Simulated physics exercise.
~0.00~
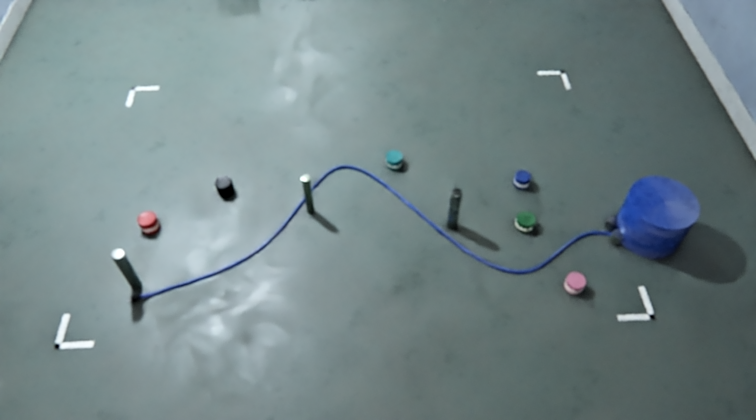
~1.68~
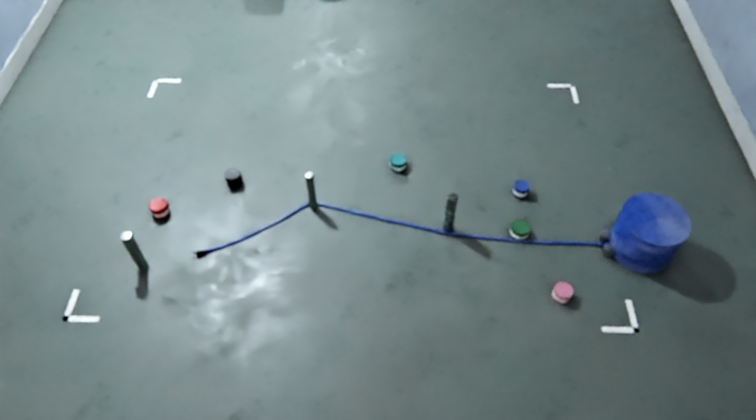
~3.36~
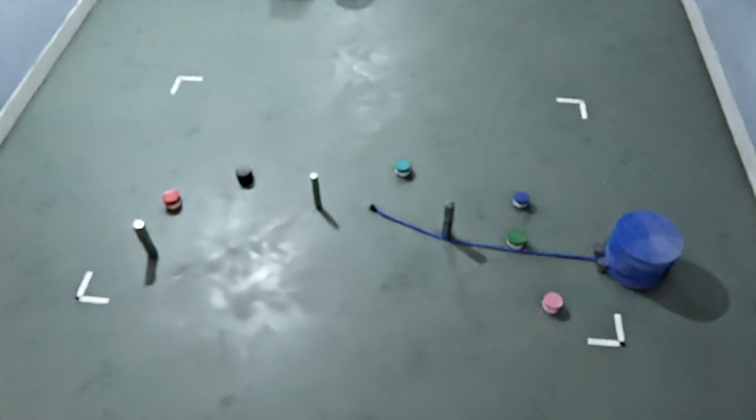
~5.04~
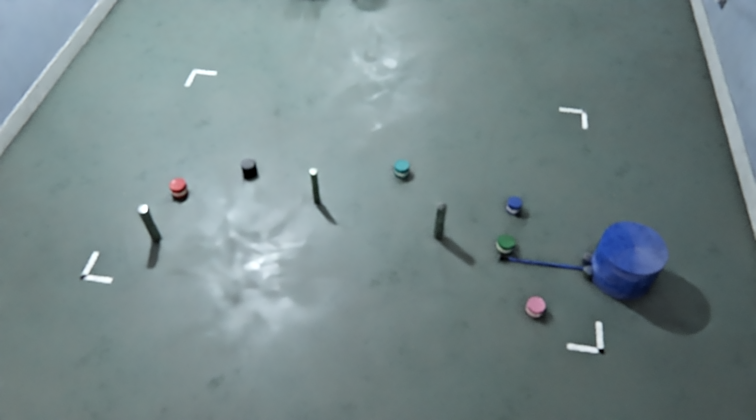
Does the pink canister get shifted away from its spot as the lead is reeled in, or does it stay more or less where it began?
The pink canister stays more or less where it began, hardly stirring while the lead is drawn in.
